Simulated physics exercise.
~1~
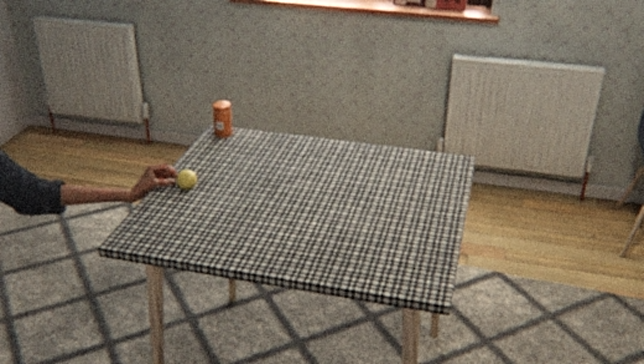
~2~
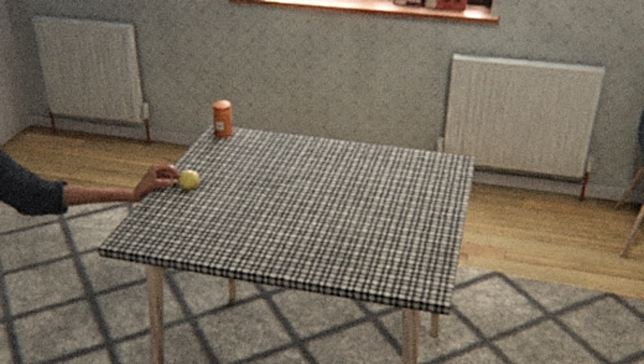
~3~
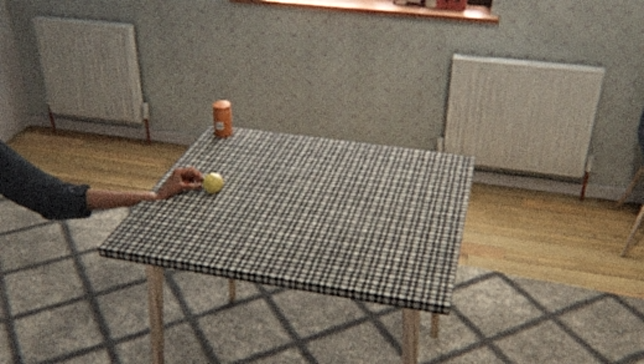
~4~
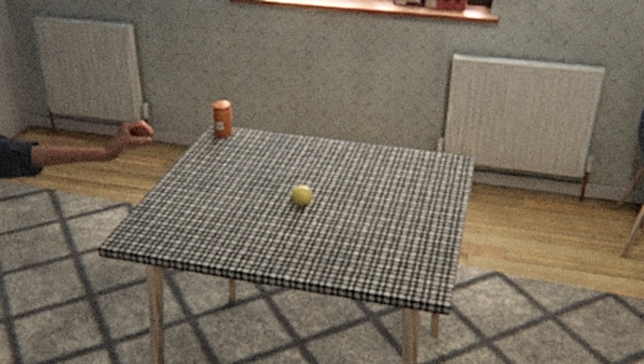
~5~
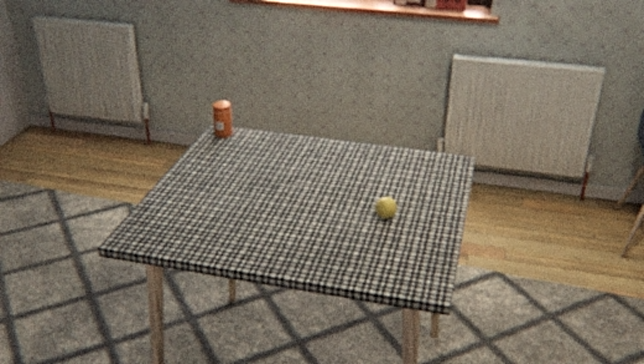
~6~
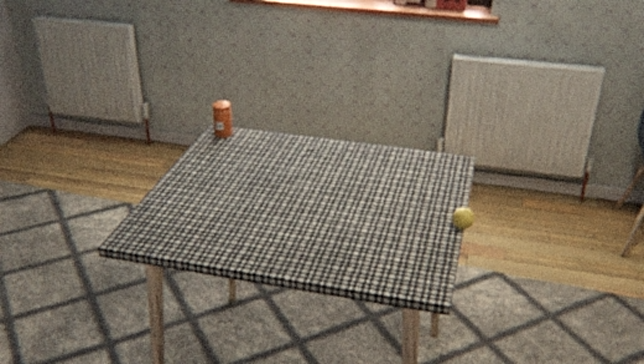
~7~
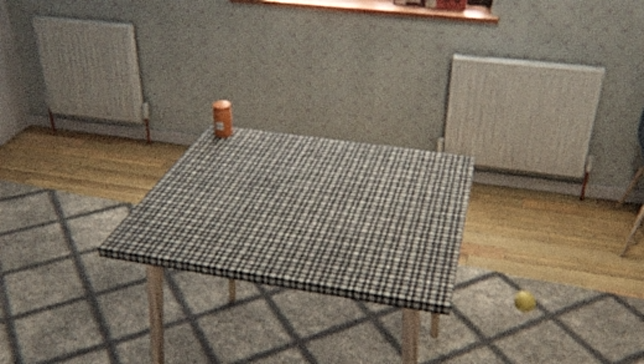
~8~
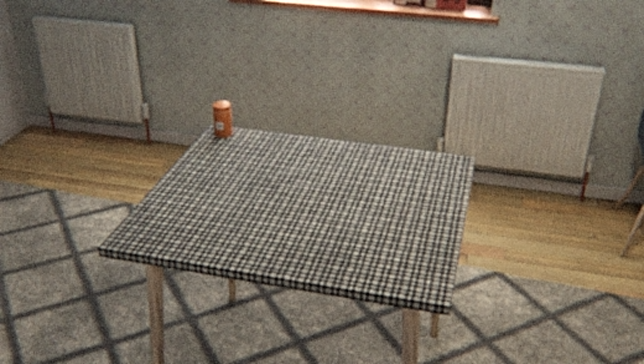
At first, a hand reaches in from the left and rests against a yellow lemon near the left side of a table with a black and white checked top, while an orange jar stands at the far corner. The hand shoves the lemon to the right, then lets go and draws back out of view. The lemon keeps travelling across the tabletop until it reaches the right edge. It goes over the side and drops toward the patterned rug. In the end, the lemon is out of sight, and the jar still stands in its place.
